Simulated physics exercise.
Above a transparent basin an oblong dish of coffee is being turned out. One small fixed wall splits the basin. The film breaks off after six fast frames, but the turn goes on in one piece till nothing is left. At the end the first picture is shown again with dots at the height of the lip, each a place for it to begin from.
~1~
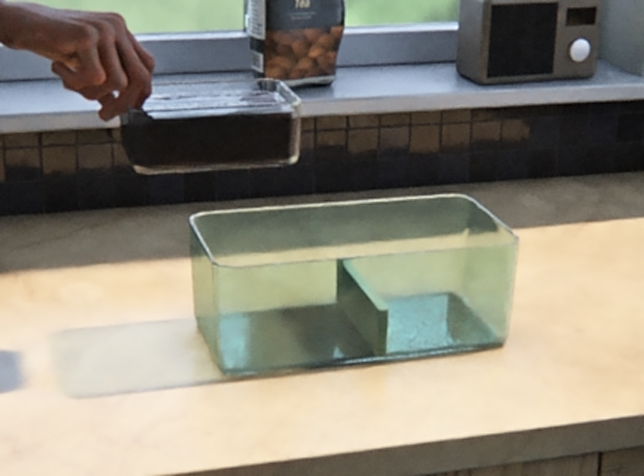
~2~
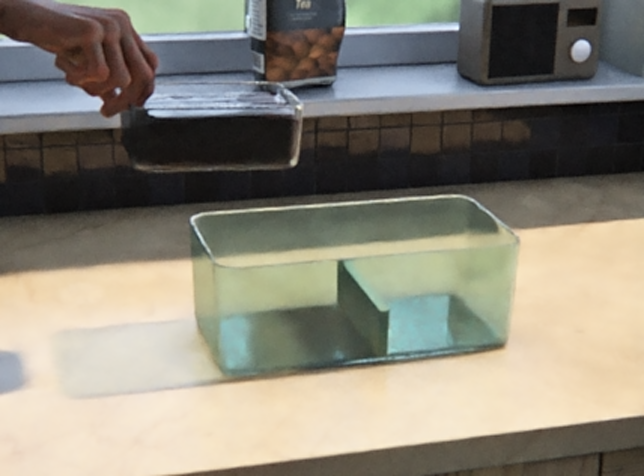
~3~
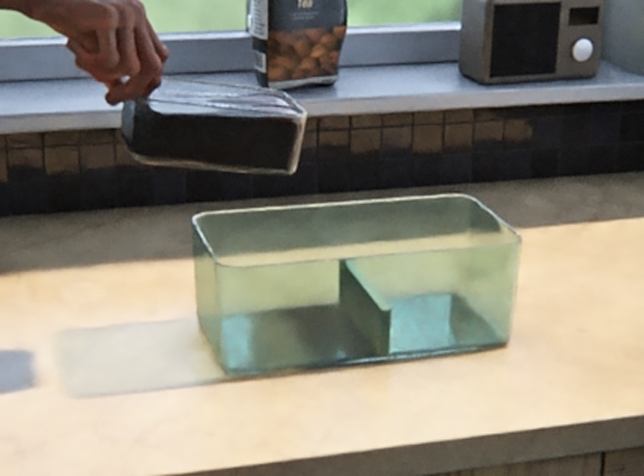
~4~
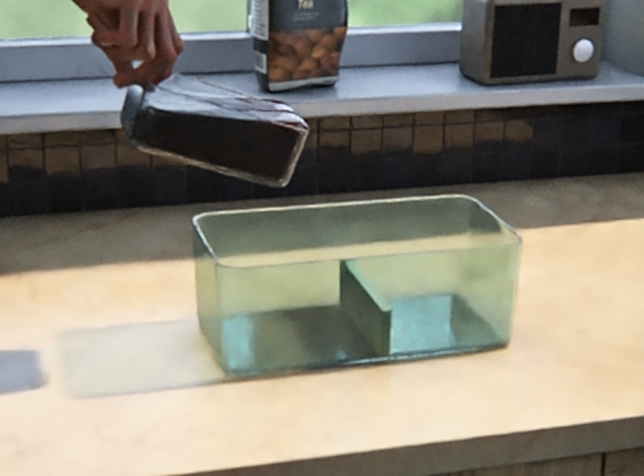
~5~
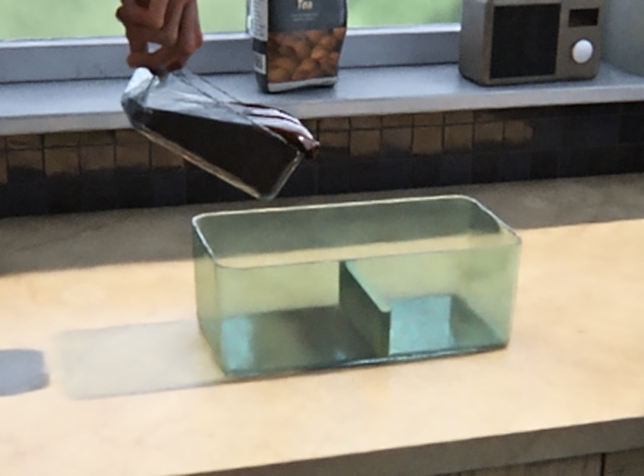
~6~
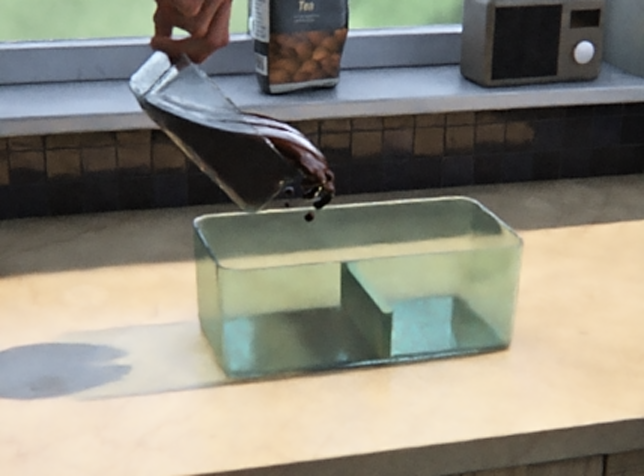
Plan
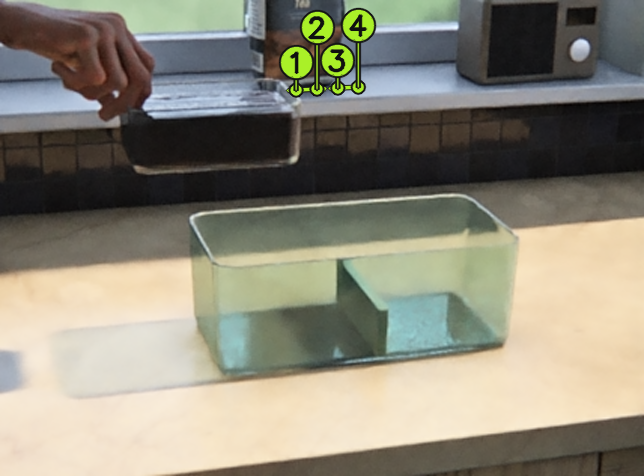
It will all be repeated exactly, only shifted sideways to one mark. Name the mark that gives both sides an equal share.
Best: 2.
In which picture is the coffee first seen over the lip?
In picture 4.
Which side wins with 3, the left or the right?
The right one.
In lime, 1 at (296, 90); 2 at (317, 89); 3 at (337, 88); 4 at (358, 87).
If 1 is chosen, about 77 % ends left of the wall and 19 % right of it; 4 % is lost outside.
If 2 is chosen, about 50 % ends left of the wall and 47 % right of it; 3 % is lost outside.
If 3 is chosen, about 30 % ends left of the wall and 68 % right of it.
If 4 is chosen, about 23 % ends left of the wall and 73 % right of it; 4 % is lost outside.
